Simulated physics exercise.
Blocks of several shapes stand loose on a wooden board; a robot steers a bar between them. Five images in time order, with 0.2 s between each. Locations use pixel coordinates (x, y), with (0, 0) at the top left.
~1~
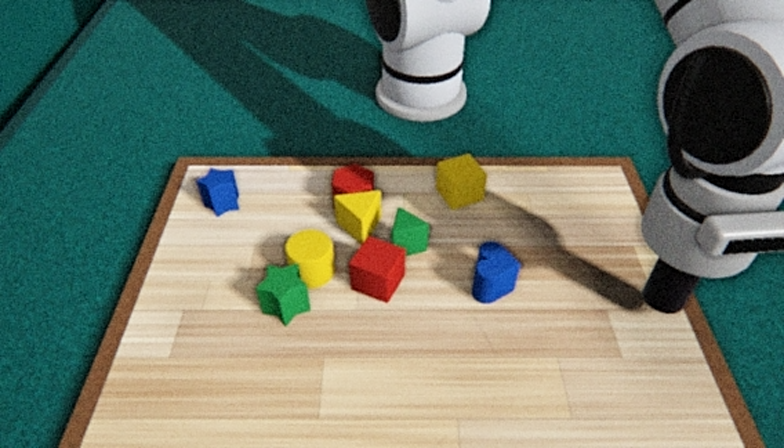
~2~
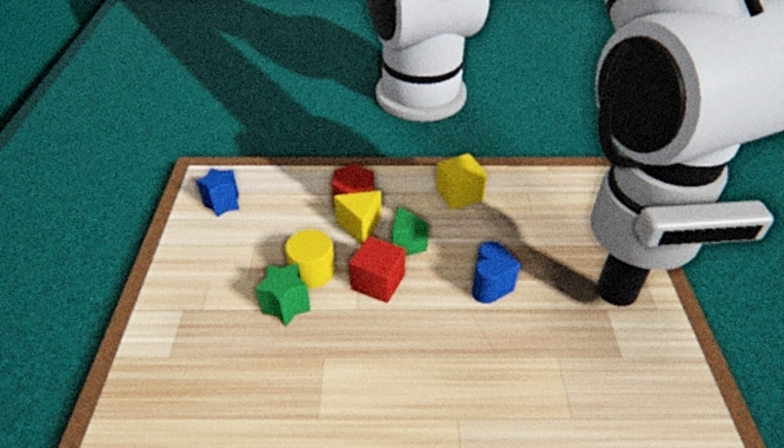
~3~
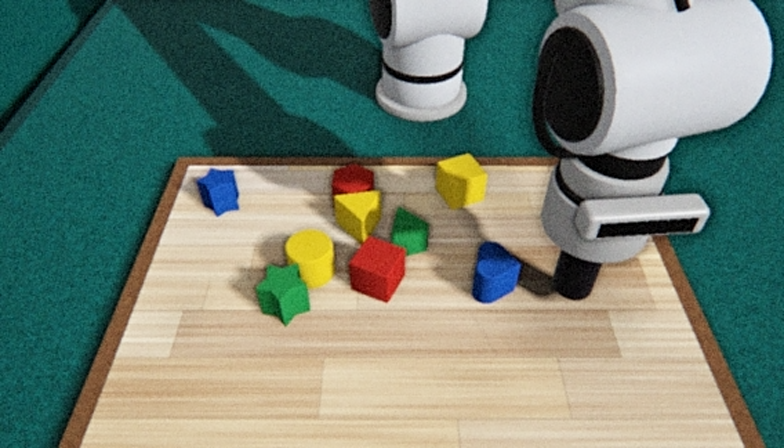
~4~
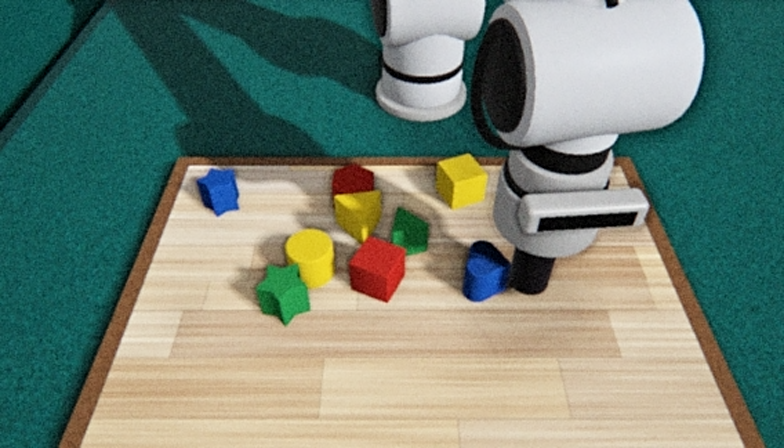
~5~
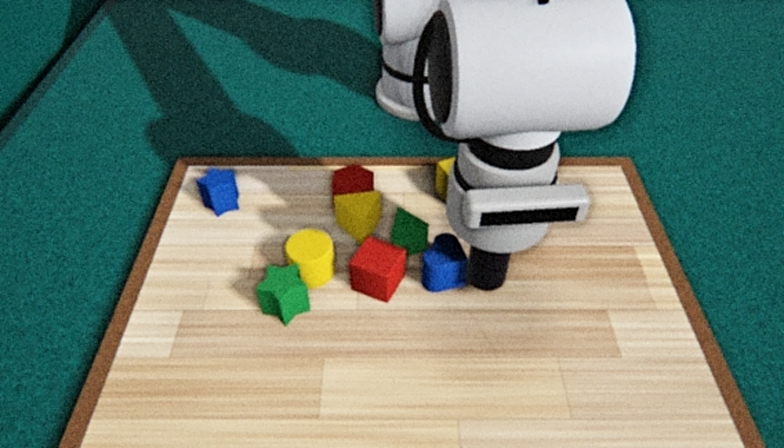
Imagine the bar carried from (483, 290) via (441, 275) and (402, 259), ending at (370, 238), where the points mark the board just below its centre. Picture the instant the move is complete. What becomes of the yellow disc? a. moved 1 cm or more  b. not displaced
The correct letter is b.
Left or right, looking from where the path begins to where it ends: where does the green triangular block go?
Out to the right.
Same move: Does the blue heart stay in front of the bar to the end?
The answer is yes.
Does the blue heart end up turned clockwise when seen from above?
It seems so.
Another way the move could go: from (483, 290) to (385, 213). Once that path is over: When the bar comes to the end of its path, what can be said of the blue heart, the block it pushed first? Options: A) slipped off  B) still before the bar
A.
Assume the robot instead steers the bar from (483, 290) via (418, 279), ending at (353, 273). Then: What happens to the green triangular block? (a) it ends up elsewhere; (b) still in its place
My pick is a.
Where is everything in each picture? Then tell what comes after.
In the first picture, lower end of the bar at (663, 298), tops of blocks, yellow disc at (309, 245), yellow triangular block at (359, 202), green triangular block at (407, 220), blue heart at (496, 259).
In the second picture, bar at (616, 291), blocks as before.
In the third picture, bar at (572, 285), blocks as before.
In the fourth picture, bar at (528, 281), blue heart at (486, 258).
In the fifth picture, bar at (486, 277), yellow disc at (309, 245), yellow triangular block at (359, 202), green triangular block at (407, 220), blue heart at (446, 250).
The first path, step by step. One third of the way, bar at (441, 261); green triangular block at (394, 210), turned 25° anticlockwise; blue heart at (406, 231), turned 20° clockwise.
Two thirds of the way, bar at (400, 244); yellow triangular block at (344, 198), turned 15° clockwise; green triangular block at (383, 191), turned 15° clockwise; blue heart at (375, 212), turned 50° clockwise.
At the end, bar at (370, 224); yellow disc not moved; yellow triangular block at (312, 185), turned 40° clockwise; green triangular block at (378, 184), turned 40° clockwise; blue heart at (339, 198), turned 35° clockwise.
